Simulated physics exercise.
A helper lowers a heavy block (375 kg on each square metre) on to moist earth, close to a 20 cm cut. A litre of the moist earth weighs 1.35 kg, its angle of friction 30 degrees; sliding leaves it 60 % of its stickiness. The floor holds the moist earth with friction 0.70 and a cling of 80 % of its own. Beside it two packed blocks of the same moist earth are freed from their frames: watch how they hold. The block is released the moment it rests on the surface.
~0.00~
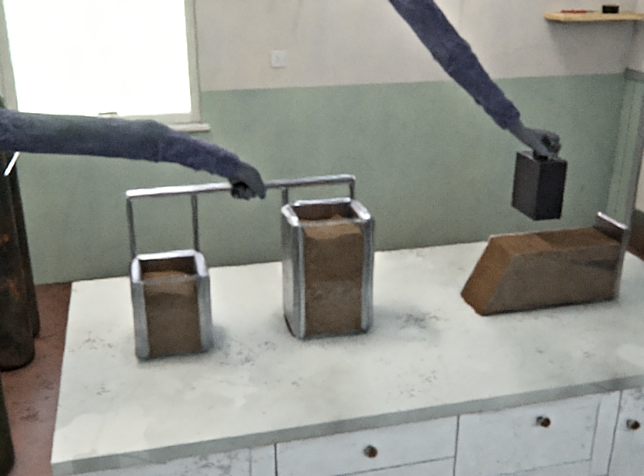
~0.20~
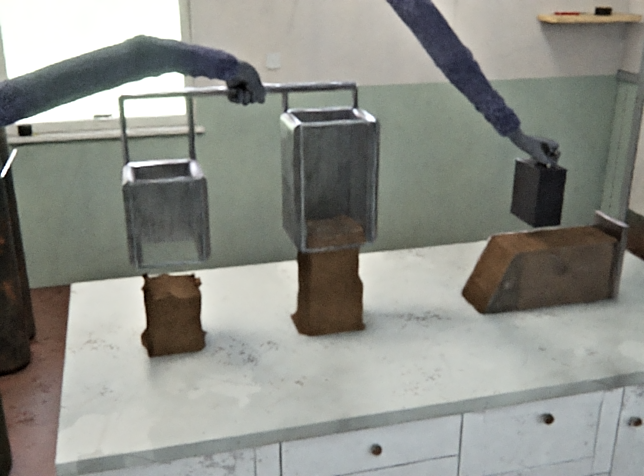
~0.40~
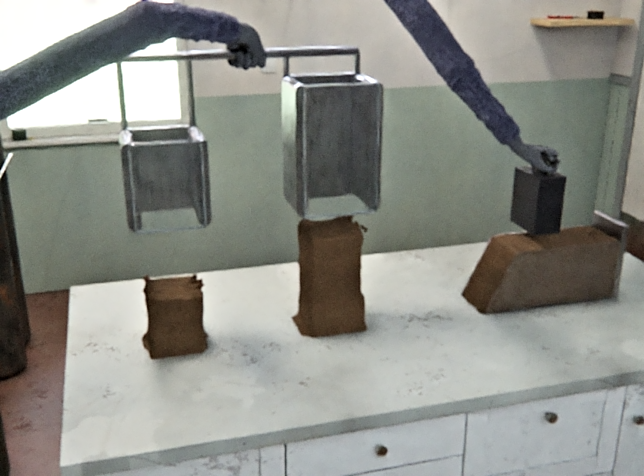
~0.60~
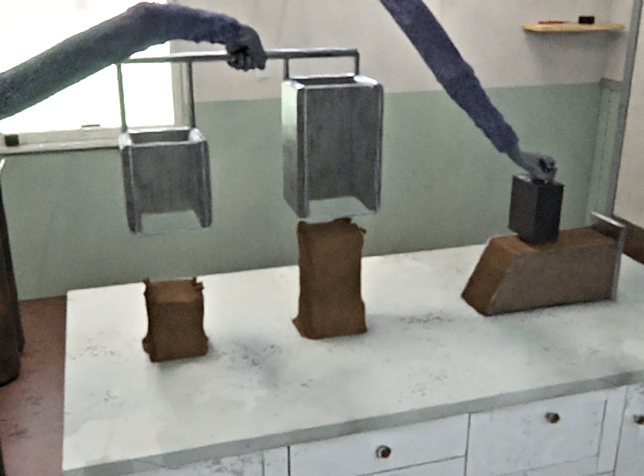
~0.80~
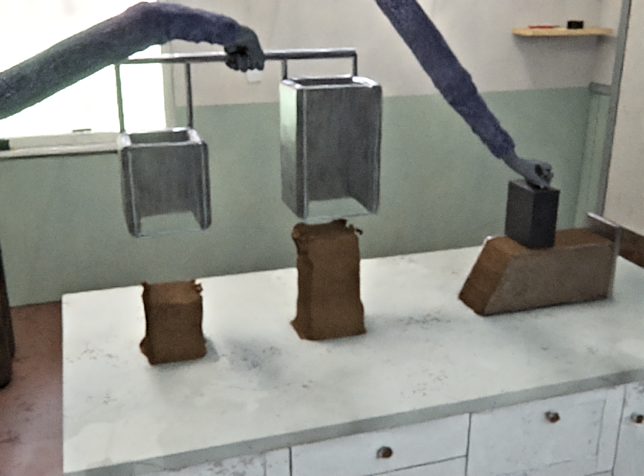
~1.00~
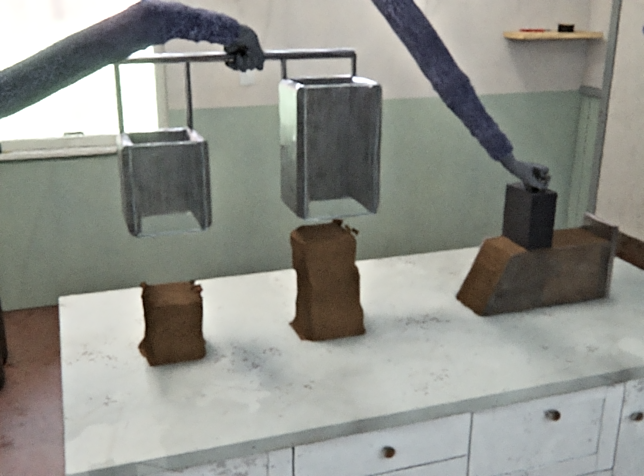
A hand lifted two joined metal molds off two packed blocks of brown earth, leaving both standing, while another hand lowered a dark block onto a slope-ended mound of earth on the right.
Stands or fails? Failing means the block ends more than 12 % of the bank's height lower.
It bears.
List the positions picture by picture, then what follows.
Highest point of the moist earth at (600, 246); test blocks 19 cm, 32 cm high (left to right), in the first frame.
Highest point of the moist earth at (600, 244); test blocks 19 cm, 32 cm high (left to right), in the second frame.
Highest point of the moist earth at (600, 244); test blocks 19 cm, 32 cm high (left to right), in the third frame.
Highest point of the moist earth at (599, 245); test blocks 19 cm, 32 cm high (left to right), in the fourth frame.
Highest point of the moist earth at (595, 245); test blocks 19 cm, 32 cm high (left to right), in the fifth frame.
Highest point of the moist earth at (592, 244); test blocks 19 cm, 32 cm high (left to right), in the sixth frame.
By 1.15 s, the block is down by 2 % of the bank's height and stands upright.
By 1.33 s, the block is down by 2 % of the bank's height and stands upright.
By 1.52 s, the block is down by 2 % of the bank's height and stands upright.
By 1.70 s, the block is down by 2 % of the bank's height and stands upright.
By 1.85 s, at the end, the block is down by 2 % of the bank's height and stands upright.
